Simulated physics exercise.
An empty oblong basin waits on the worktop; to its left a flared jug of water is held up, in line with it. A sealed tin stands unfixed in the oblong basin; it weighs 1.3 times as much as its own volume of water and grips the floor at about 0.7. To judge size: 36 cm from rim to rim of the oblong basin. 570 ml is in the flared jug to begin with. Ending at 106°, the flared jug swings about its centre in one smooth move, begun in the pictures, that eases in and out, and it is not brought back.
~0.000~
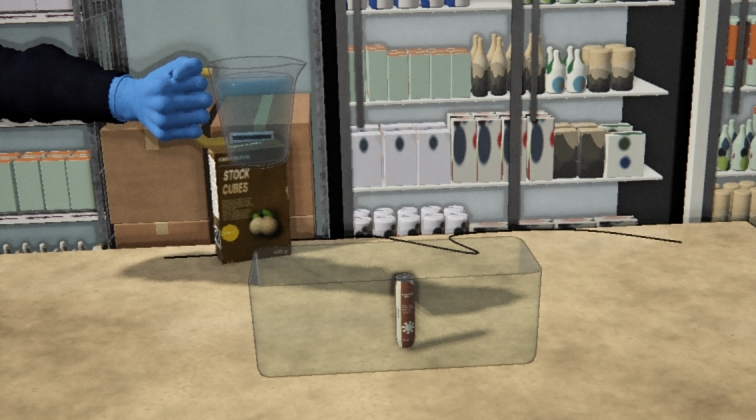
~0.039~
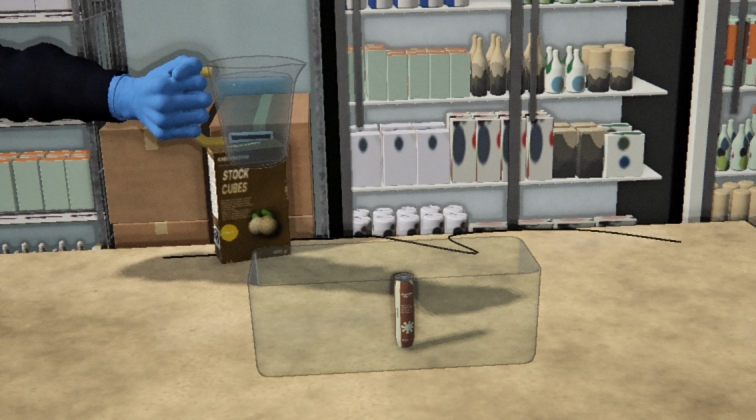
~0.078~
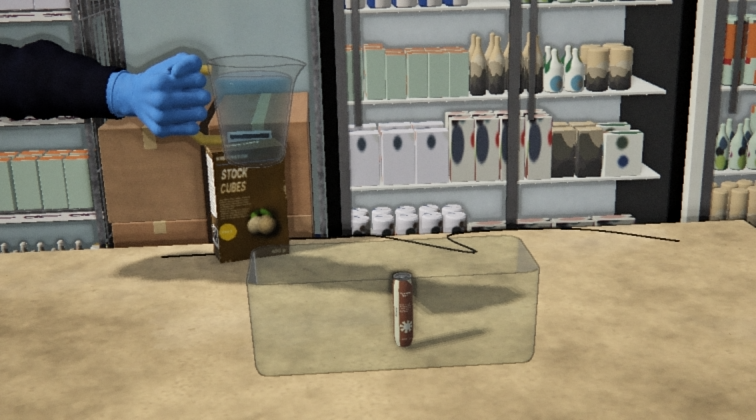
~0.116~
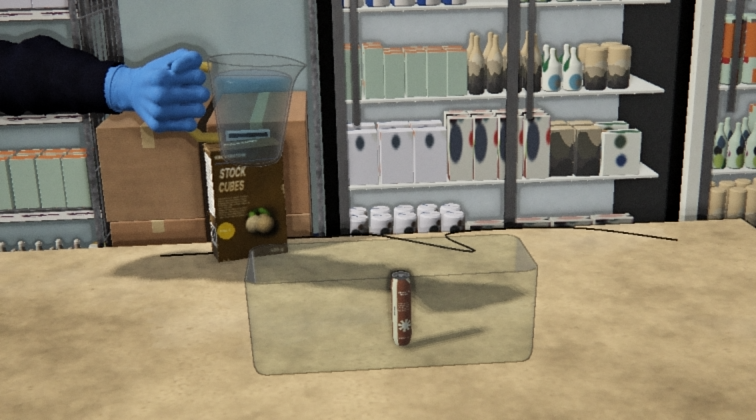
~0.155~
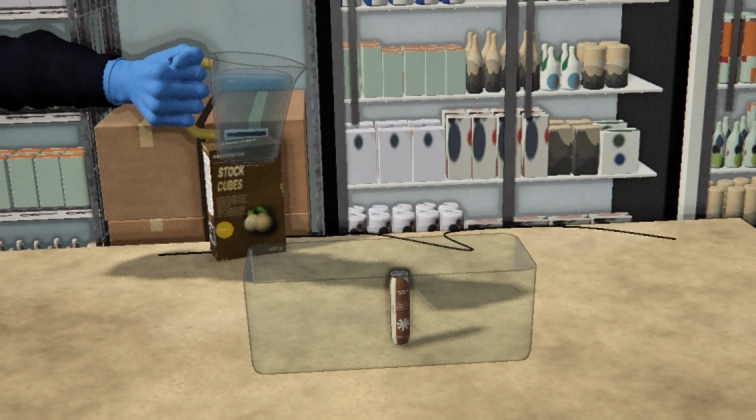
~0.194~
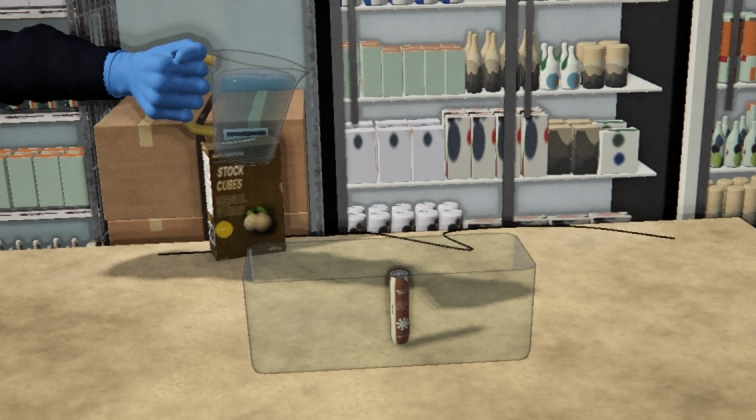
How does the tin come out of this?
It is tipped over.
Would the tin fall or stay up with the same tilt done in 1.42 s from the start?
Then it tips over.
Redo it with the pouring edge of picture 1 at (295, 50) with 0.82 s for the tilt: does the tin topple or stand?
It tumbles.
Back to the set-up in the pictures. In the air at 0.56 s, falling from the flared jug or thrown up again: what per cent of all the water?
It comes to roughly 24 per cent.
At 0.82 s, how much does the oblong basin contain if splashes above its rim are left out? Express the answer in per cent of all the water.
52 per cent or thereabouts.
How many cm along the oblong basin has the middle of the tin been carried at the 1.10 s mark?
Around 10 centimetres.
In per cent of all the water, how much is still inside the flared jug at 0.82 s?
20 in a hundred, give or take.
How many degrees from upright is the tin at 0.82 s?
Tilt: Around 5 degrees.
After 0.56 s the tilt is 72° and 75 per cent is still to pour; the tin stands where it began.
After 0.82 s the tilt is 104° and 20 per cent is still to pour; the tin stands 3 cm from where it began.
After 1.10 s the tilt is 106° and 0 per cent is still to pour; the tin lies on its side.
After 1.40 s the tilt is 106° and 0 per cent is still to pour; the tin lies on its side.
In the end the tin lies on its side.
